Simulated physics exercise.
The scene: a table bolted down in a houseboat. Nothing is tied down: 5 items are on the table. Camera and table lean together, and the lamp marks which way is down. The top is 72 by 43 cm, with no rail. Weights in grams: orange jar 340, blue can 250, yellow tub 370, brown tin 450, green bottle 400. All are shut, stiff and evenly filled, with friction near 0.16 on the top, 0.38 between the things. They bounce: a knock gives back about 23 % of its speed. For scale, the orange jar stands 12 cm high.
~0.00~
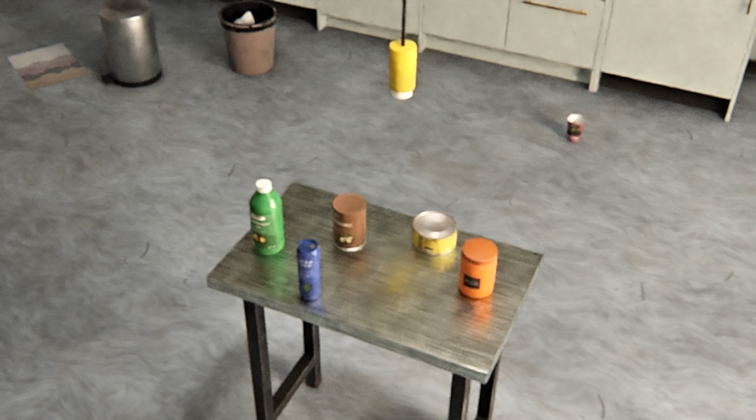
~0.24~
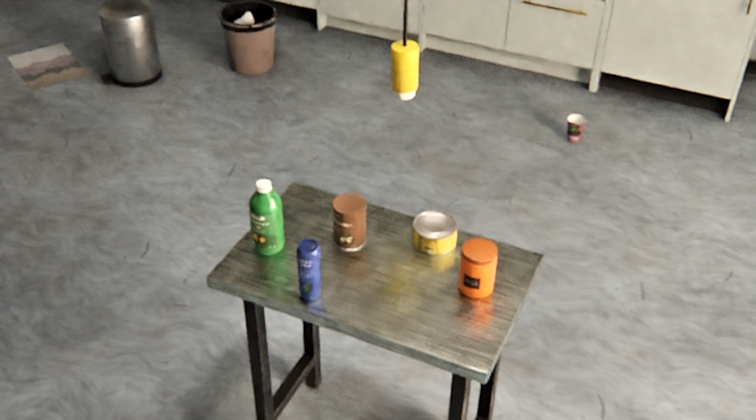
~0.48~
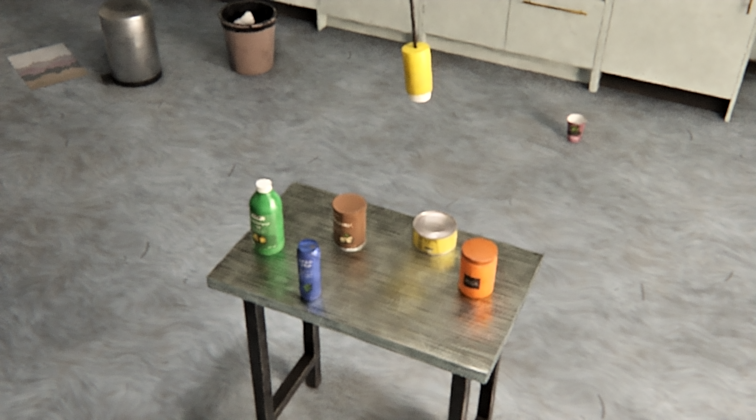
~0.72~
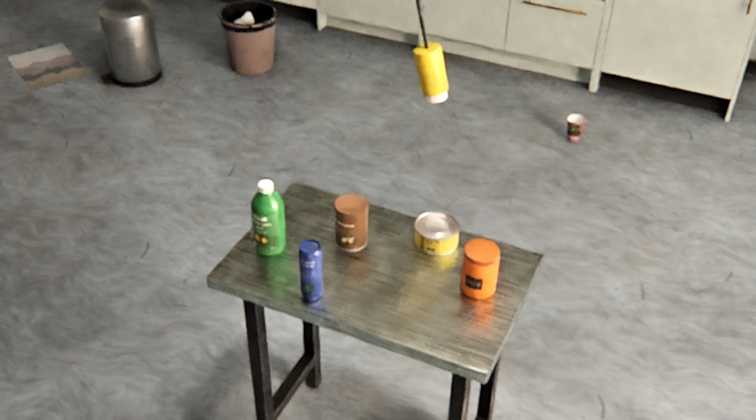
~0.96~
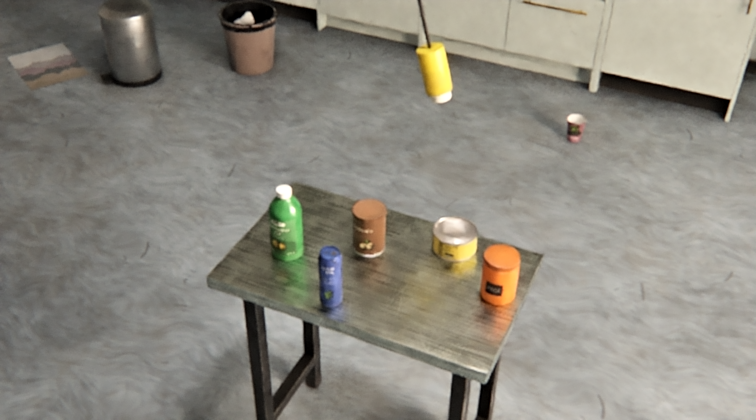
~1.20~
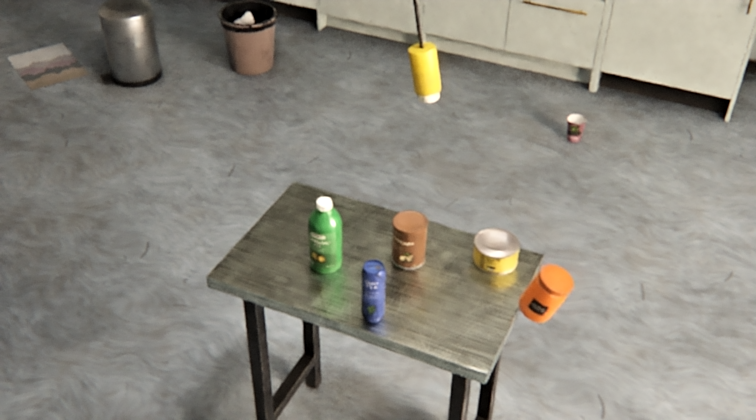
We see five containers standing on a table in a gray-floored room while a hanging yellow object swings right, then slightly back; the containers then slide rightward across the tabletop, and the orange jar tilts over the right edge.
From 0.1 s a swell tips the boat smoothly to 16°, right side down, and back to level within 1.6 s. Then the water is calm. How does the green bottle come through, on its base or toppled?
The green bottle is still upright.
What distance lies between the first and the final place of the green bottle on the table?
About 39 cm.
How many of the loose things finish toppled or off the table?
That comes to 2.
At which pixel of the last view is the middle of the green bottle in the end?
Near (406, 259).
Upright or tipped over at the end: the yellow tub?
The yellow tub falls over.
By 1.40 s, floor tilted 5°, right side down; yellow tub now off the table; green bottle 28 cm from its spot near (366, 246); blue can 28 cm from its spot.
By 1.60 s, boat level; green bottle 36 cm from its spot near (396, 255); blue can 36 cm from its spot; brown tin 36 cm from its spot.
When it is over (2.2 s), off the table and tipped over, orange jar and yellow tub; not toppled but over 5 cm from the start, blue can, brown tin and green bottle. End places, in pixels of the last picture, green bottle near (406, 259).
